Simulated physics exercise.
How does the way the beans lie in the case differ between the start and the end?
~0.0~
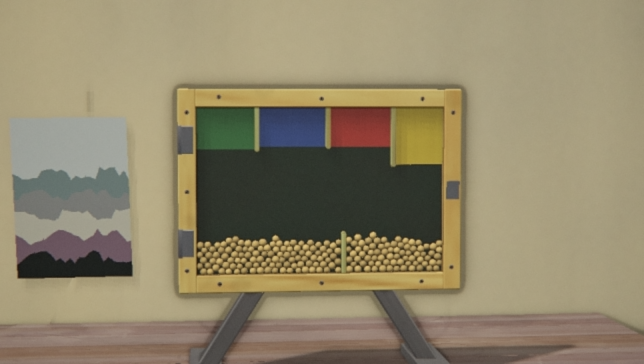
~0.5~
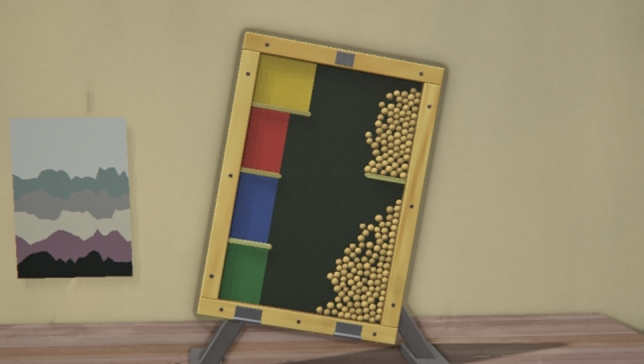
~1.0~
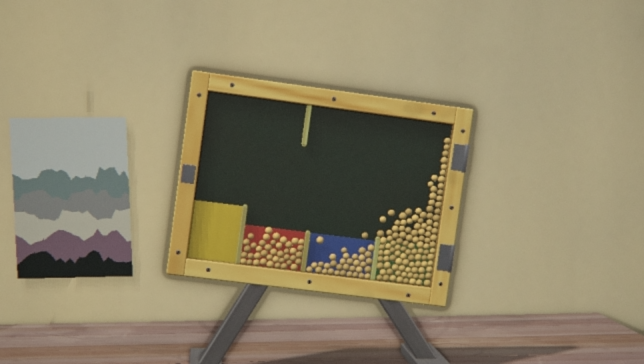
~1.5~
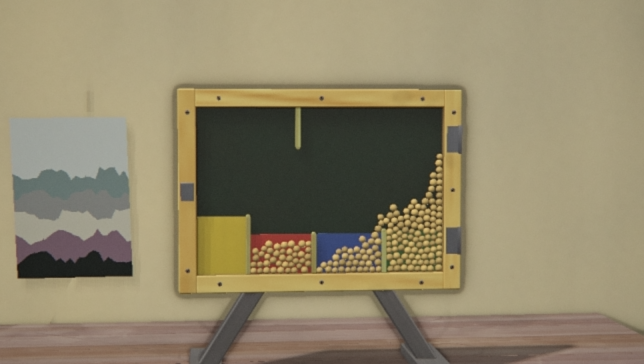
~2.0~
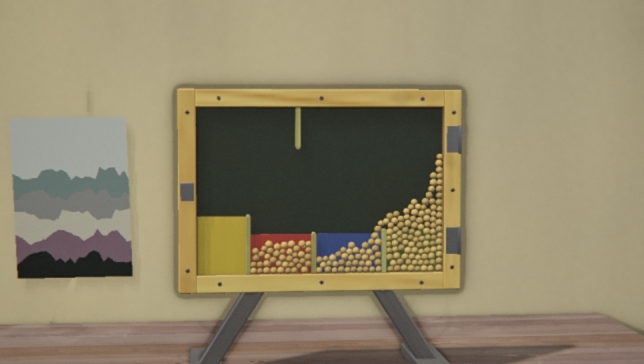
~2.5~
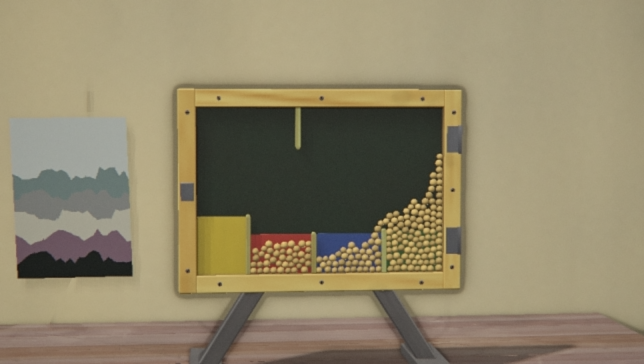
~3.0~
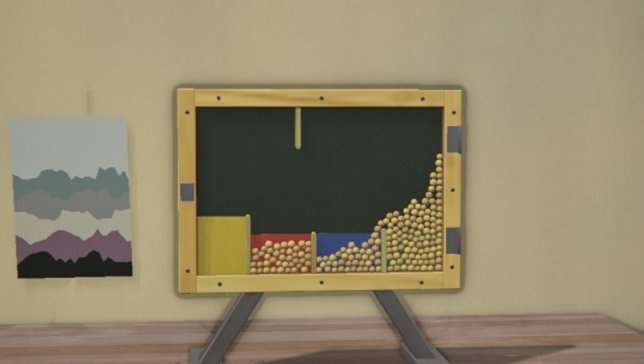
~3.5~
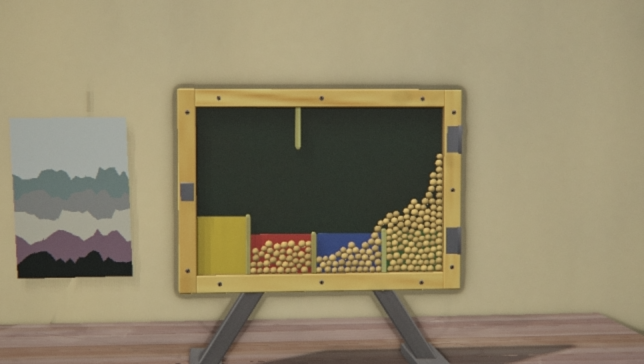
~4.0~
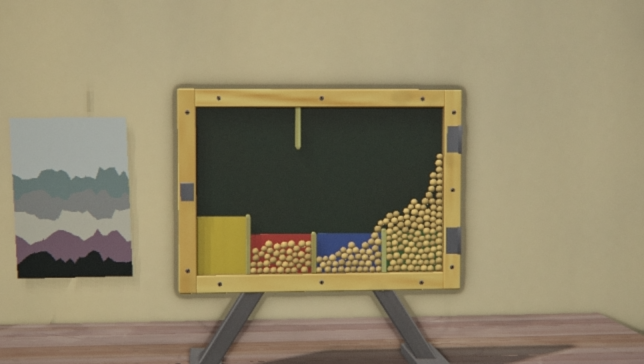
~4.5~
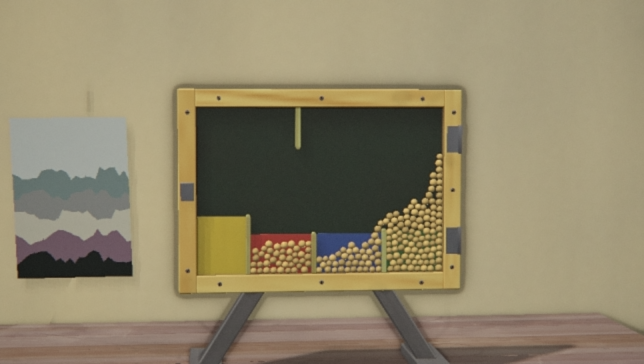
At the start they lay in a low, fairly even layer along the bottom of the case. By the end they were piled up against the right side, sloping down toward the left, with none in the yellow pocket.
